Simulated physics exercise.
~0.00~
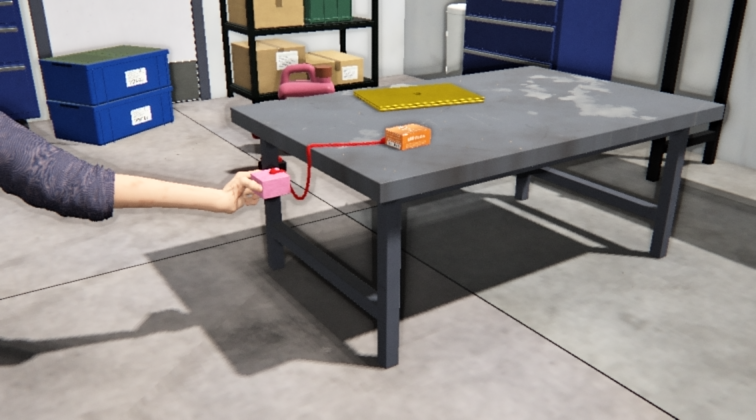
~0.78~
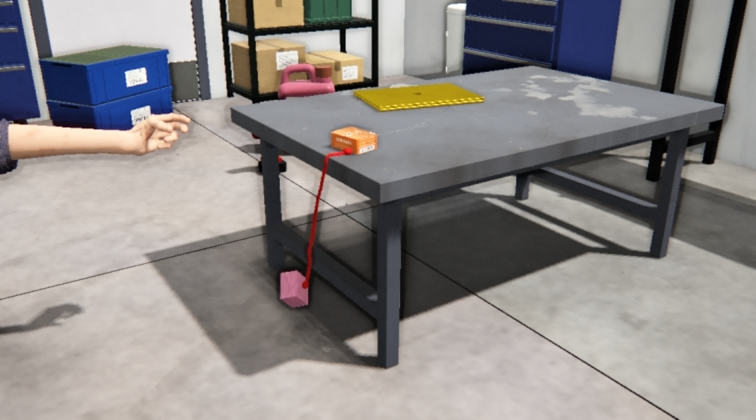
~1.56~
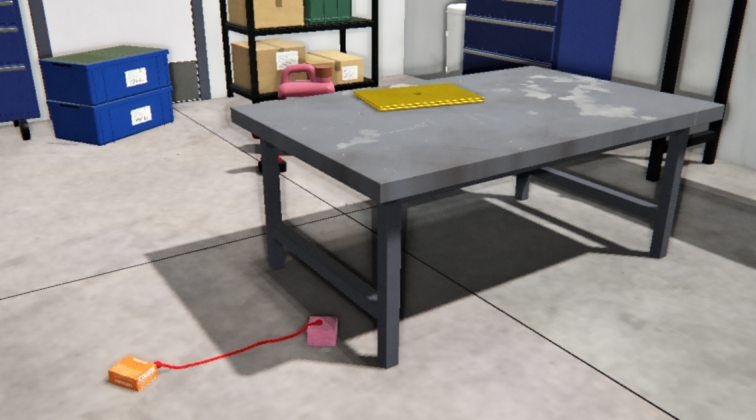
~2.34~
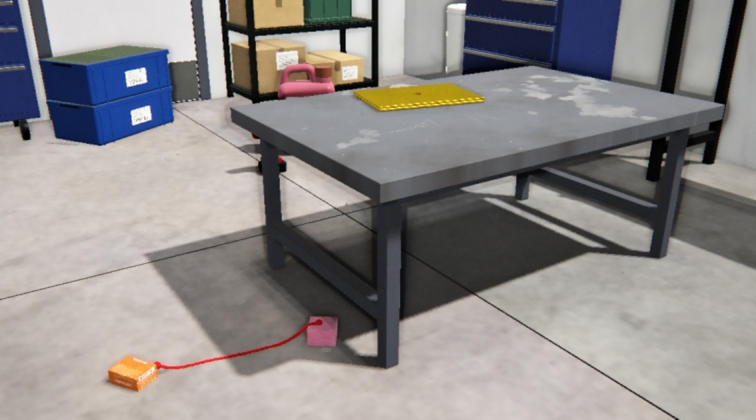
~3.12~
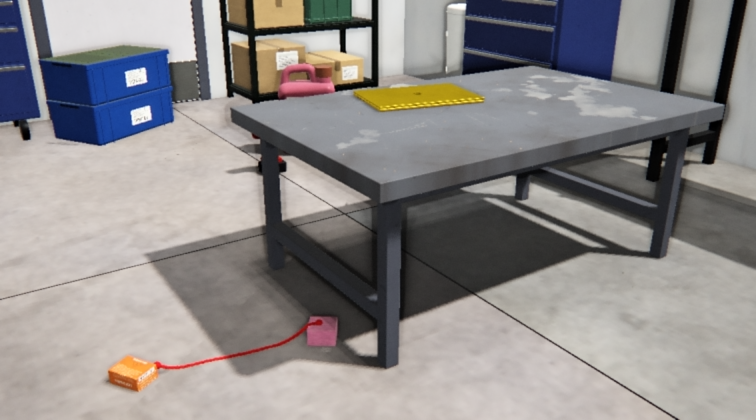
A pink block tied by a red cord to an orange box on a gray workbench drops when a hand releases it, dragging the box left and off the table; both end up on the floor, still joined, while the yellow item stays on top.
